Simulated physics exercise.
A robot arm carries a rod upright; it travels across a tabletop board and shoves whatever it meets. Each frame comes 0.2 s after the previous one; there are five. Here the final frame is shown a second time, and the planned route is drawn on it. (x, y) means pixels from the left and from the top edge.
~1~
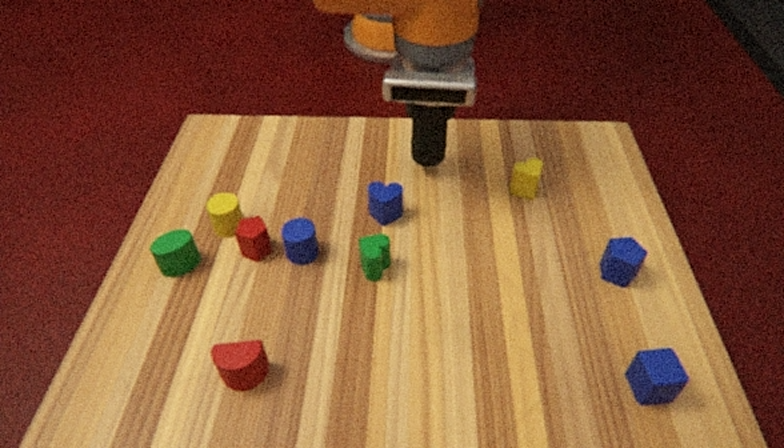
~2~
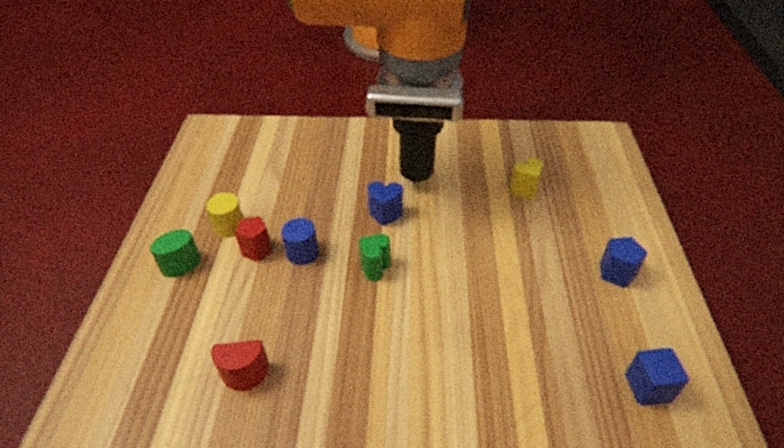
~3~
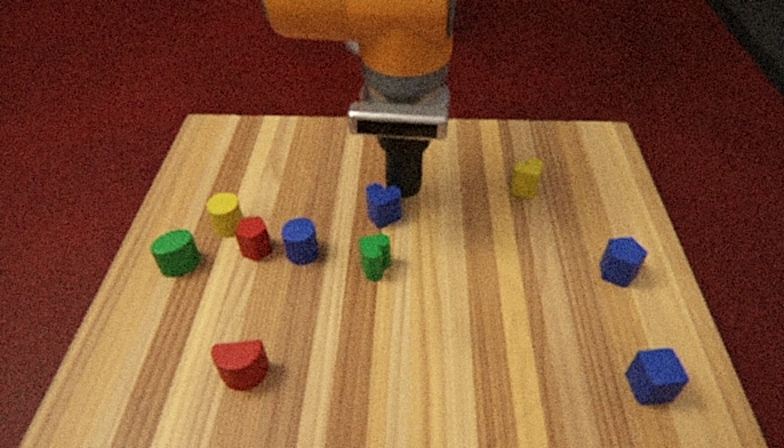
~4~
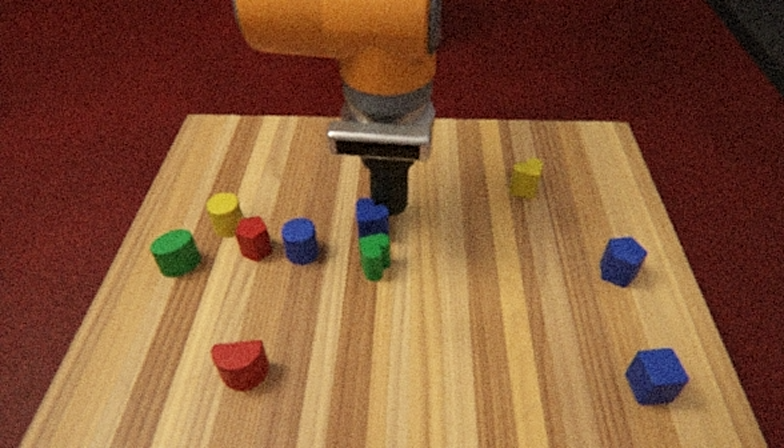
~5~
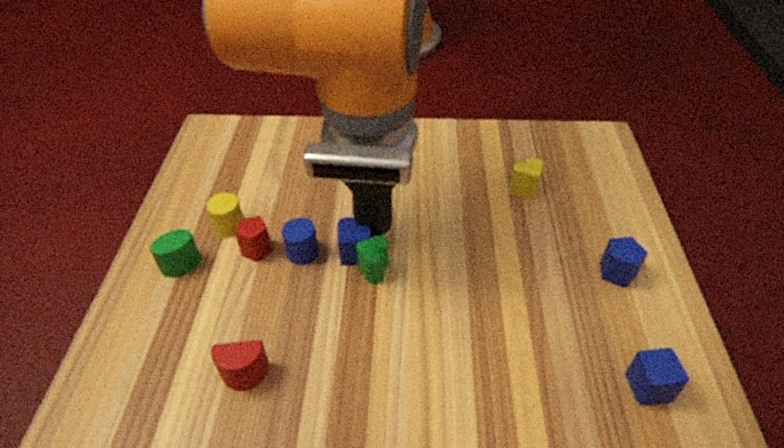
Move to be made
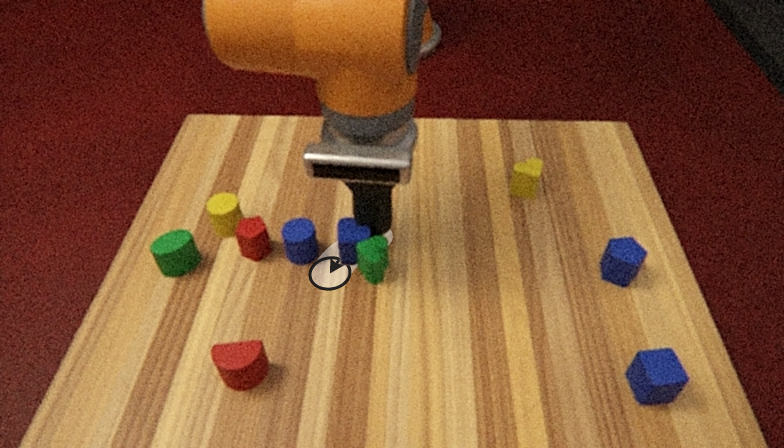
To begin with, an orange robot arm holds a dark rod over the far edge of a striped wooden board scattered with red, green, blue and yellow blocks. The rod moves nearer and to the left, reaches the blue heart block, and pushes it a short way left and nearer, beside the green heart block.
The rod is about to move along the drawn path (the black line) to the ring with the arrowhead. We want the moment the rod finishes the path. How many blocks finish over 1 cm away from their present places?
It moves one block.
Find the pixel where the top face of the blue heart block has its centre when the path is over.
When the path ends, it will be at (304, 271).
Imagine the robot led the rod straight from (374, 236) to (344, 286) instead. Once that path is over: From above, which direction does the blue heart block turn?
It turns clockwise.
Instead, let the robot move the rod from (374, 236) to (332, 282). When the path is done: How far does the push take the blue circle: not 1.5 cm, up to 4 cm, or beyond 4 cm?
Travel: Within 1.5 cm.
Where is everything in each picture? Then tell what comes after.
Tip of the rod (428, 157), middles of tops, blue heart block (385, 190), green heart block (374, 244), in the first frame.
Rod (417, 171), nothing pushed, in the second frame.
Rod (404, 187), blue heart block (383, 193), in the third frame.
Rod (389, 204), blue heart block (370, 210), in the fourth frame.
Rod (373, 224), blue heart block (351, 230), green heart block (373, 247), in the fifth frame.
The line goes from (374, 236) through (357, 246) and (341, 258) to (330, 273).
On the path given first. Halfway along, rod (347, 240); blue heart block (325, 248).
At the end, rod (328, 261); blue heart block (304, 271); green heart block unmoved.
